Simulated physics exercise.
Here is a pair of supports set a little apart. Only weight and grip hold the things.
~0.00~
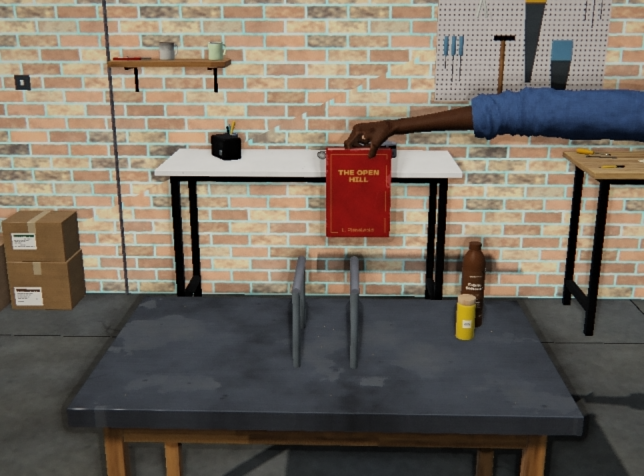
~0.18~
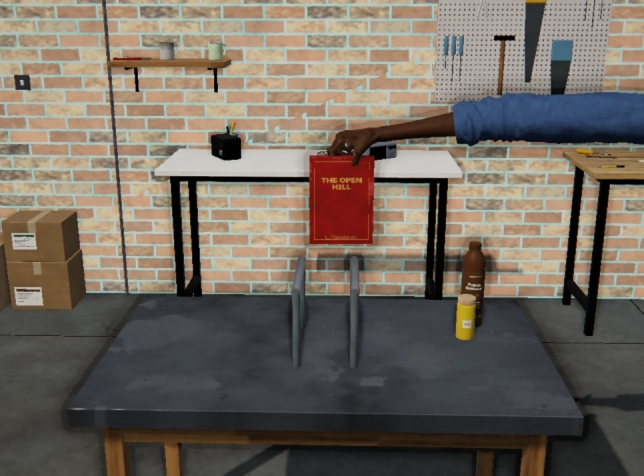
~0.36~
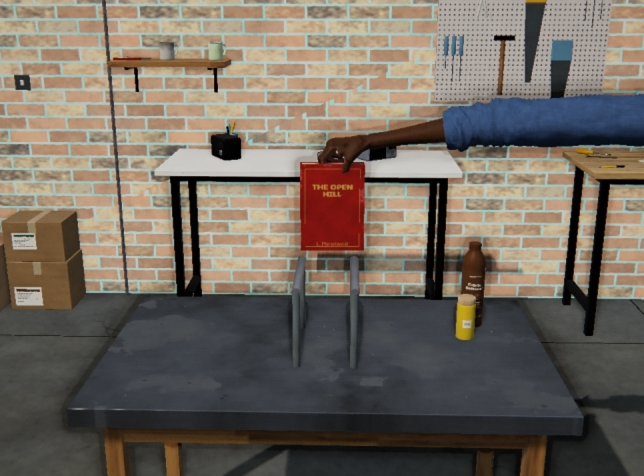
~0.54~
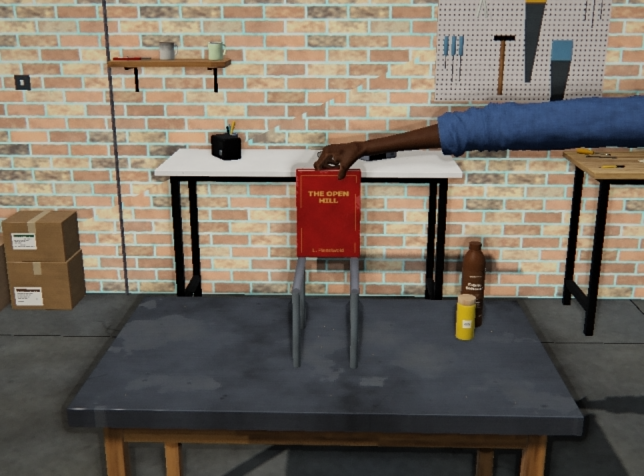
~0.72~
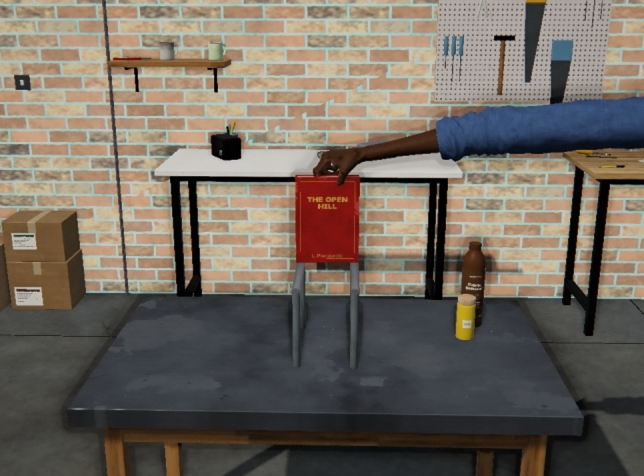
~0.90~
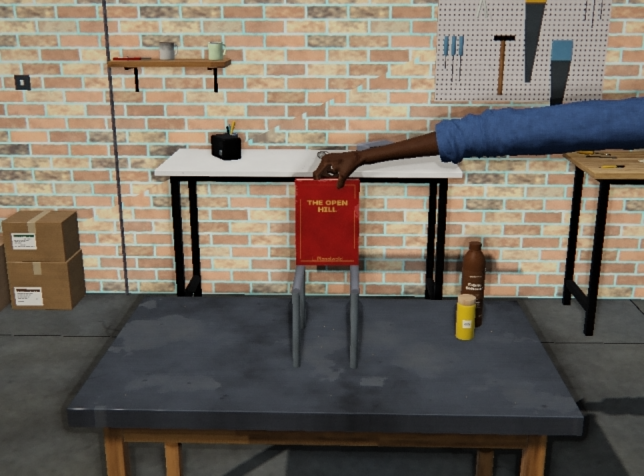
The clip shows a hand gripping a red book from above, moving it left and downward over the gap between two upright gray supports on a dark table, then holding it still, while a brown bottle stands nearby.
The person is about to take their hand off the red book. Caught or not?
As it turns out, it lodges.
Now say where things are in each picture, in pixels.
Being brought over the gap; red book (358, 193); brown bottle (473, 284), in the first frame.
Being brought over the gap; red book (341, 200); brown bottle (473, 284), in the second frame.
Being brought over the gap; red book (332, 207); brown bottle (473, 284), in the third frame.
Being brought over the gap; red book (328, 214); brown bottle (473, 284), in the fourth frame.
Being brought over the gap; red book (327, 219); brown bottle (473, 284), in the fifth frame.
Held still over the gap; red book (327, 222); brown bottle (473, 284), in the sixth frame.
By 1.10 s, red book moved a little near (327, 229).
By 1.30 s, red book resting near (325, 230).
When it is over (1.9 s), all 3 as before. End places, in pixels of the last picture, red book near (327, 230). The book stays on top.
